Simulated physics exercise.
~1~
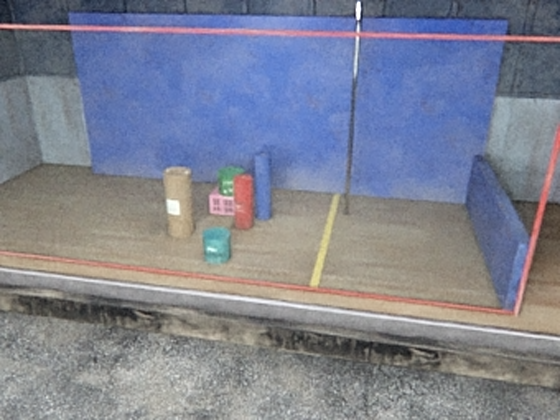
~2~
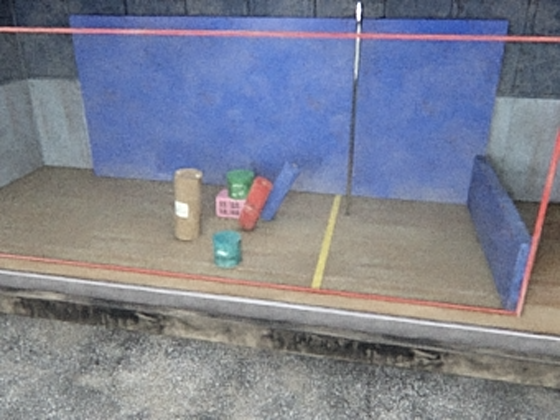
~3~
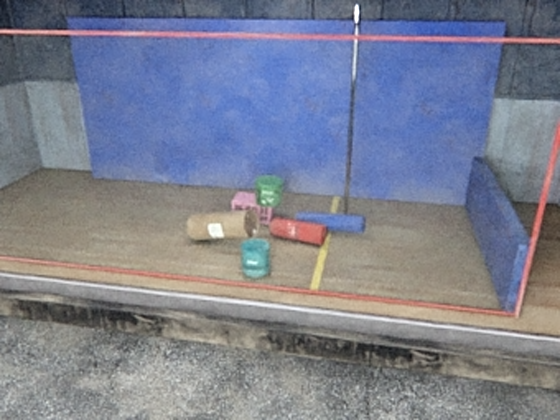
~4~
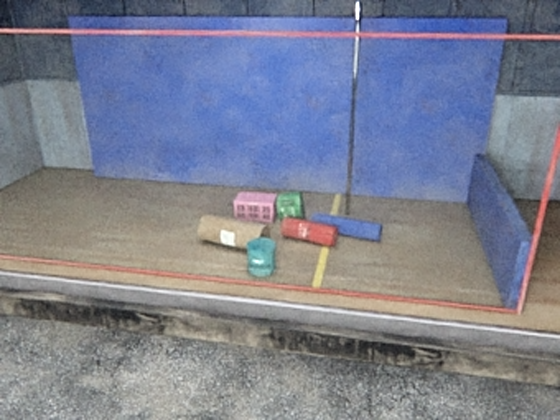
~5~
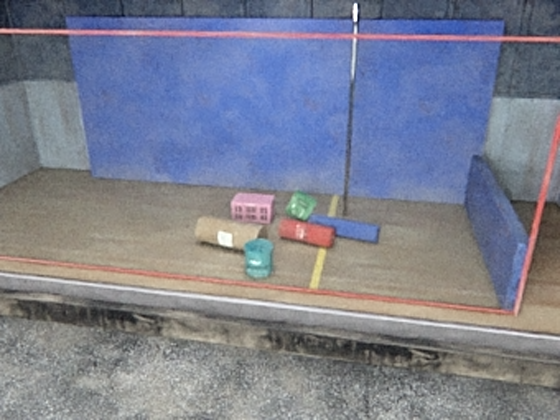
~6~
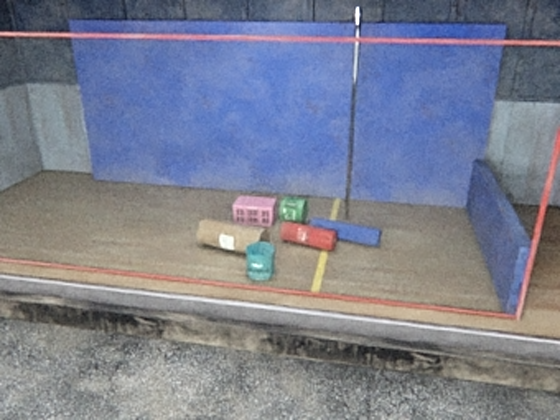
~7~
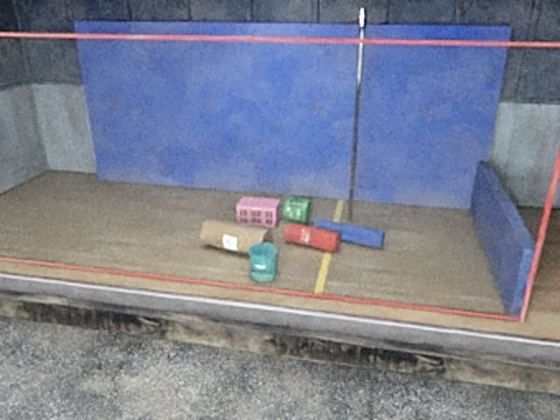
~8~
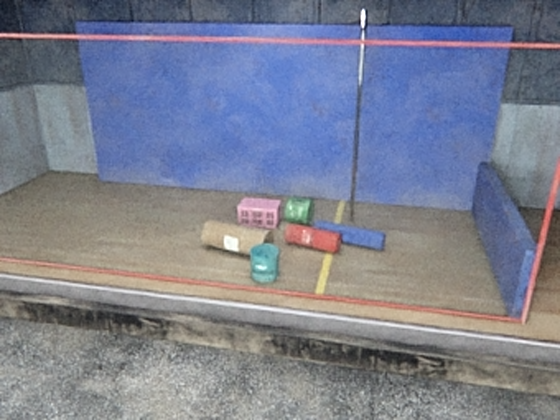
A brown drum and two rolls topple right, and only the blue roll crosses the line.
